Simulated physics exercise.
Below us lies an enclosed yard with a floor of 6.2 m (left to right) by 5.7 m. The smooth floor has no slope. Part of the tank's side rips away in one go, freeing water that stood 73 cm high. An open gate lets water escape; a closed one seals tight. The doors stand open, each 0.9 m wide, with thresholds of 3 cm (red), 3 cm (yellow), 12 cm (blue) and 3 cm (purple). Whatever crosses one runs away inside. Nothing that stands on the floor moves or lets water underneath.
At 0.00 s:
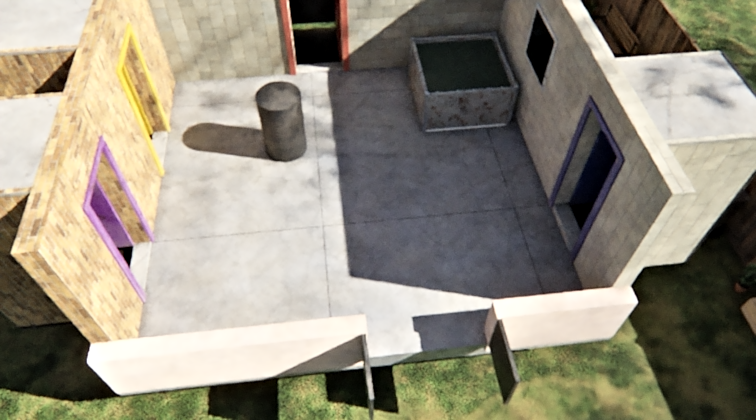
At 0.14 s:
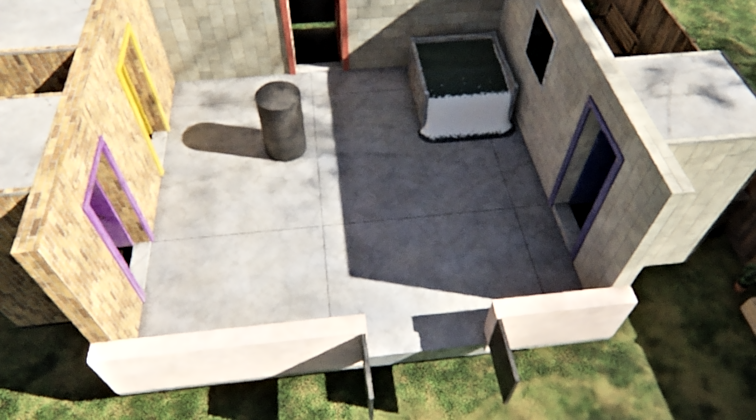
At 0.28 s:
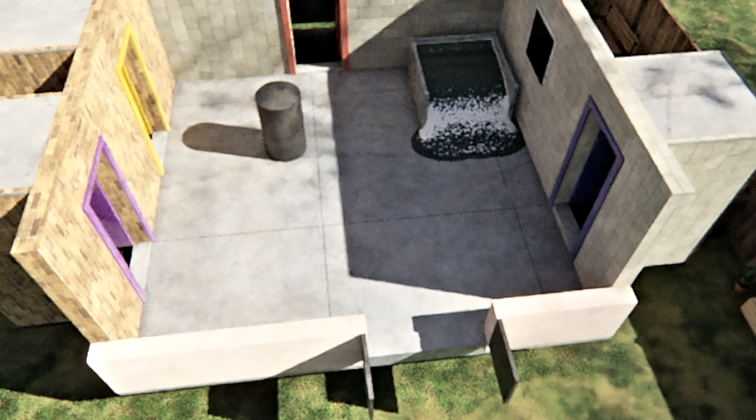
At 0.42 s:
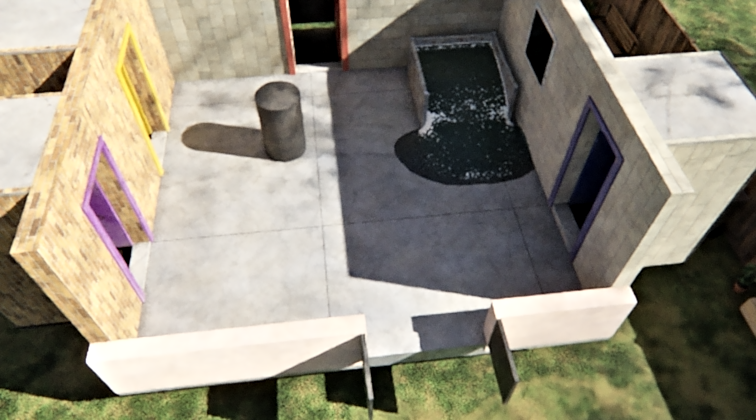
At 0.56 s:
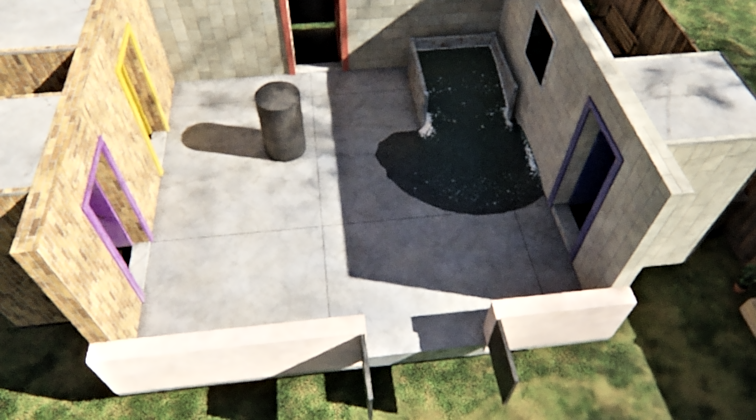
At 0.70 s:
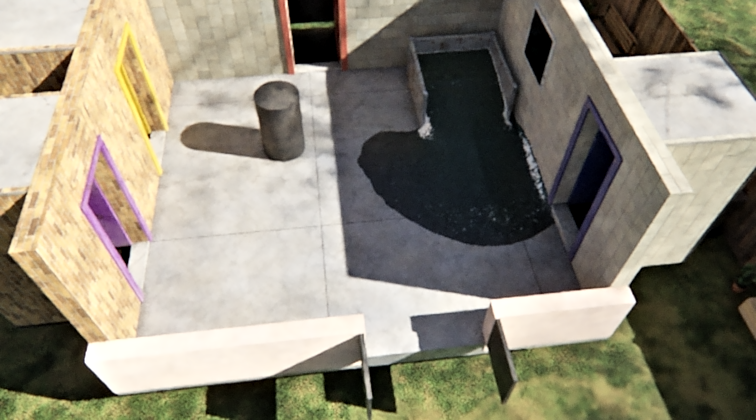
Dark water in a square tank at the back right of a walled yard pours out through the tank's front side, foaming white onto the concrete floor. It fans out into a rounded pool, spreading toward the viewer and leftward, and reaches the purple-framed doorway on the right.
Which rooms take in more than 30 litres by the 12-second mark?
The water let in: At the red door it stays under the limit; at the yellow door it does not reach the limit; at the blue door it keeps below the limit; at the purple door it exceeds the limit.
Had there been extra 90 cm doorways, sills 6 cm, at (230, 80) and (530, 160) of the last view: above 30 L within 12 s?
In that order: Under, above.
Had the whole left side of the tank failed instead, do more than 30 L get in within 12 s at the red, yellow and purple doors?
Then: Red over, yellow past it, purple over.
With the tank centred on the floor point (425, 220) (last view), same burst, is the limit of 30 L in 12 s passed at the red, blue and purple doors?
Against that limit: Red under, blue not over, purple not over.
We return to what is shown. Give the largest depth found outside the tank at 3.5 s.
Roughly 18 cm.
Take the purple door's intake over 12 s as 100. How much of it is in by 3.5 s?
Some 0 per cent by then.
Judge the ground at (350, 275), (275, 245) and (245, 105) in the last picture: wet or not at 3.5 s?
In turn: Flooded, wet, dry.
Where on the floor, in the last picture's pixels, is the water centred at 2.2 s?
Around (477, 204).
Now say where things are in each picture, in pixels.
The first frame shows still water, 73 cm deep, in the tank at (462, 66).
In the second frame, water pours out at (467, 115) and has run 0.8 m, to (511, 125); typically 9 cm deep outside, 73 cm at the tank's back.
In the third frame, the front is at (522, 136), 1.0 m from the gap at (467, 116); 1.1 m2 of floor is under water; 69 cm left at the back of the tank.
In the fourth frame, water pours out at (466, 118) and has run 1.4 m, to (533, 164); typically 10 cm deep outside, 62 cm at the tank's back.
In the fifth frame, the front is at (507, 207), 1.9 m from the gap at (466, 118); 3.7 m2 of floor is under water; 61 cm left at the back of the tank.
In the sixth frame, the front is at (517, 238), 2.5 m from the gap at (465, 118); 5.3 m2 of floor is under water; 53 cm left at the back of the tank.
After 1.4 s water covers 35 % of the floor and is deepest (42 cm) near (591, 315); red door not reached, yellow door not reached, blue door 13 cm at the sill, 0 L in, purple door not reached.
After 2.2 s water covers 40 % of the floor and is deepest (37 cm) near (565, 317); red door not reached, yellow door not reached, blue door 11 cm at the sill, 0 L in, purple door not reached.
After 3.5 s water covers 45 % of the floor and is deepest (18 cm) near (371, 352); red door not reached, yellow door not reached, blue door 12 cm at the sill, 1 L in, purple door not reached.
After 7.0 s water covers 75 % of the floor and is deepest (10 cm) near (149, 249); red door not reached, yellow door 4 cm at the sill, 0 L in, blue door 5 cm at the sill, 4 L in, purple door 8 cm at the sill, 50 L in.
After 12.0 s water covers 95 % of the floor and is deepest (7 cm) near (404, 79); red door 4 cm at the sill, 1 L in, yellow door 3 cm at the sill, 3 L in, blue door 2 cm at the sill, 4 L in, purple door 4 cm at the sill, 84 L in.
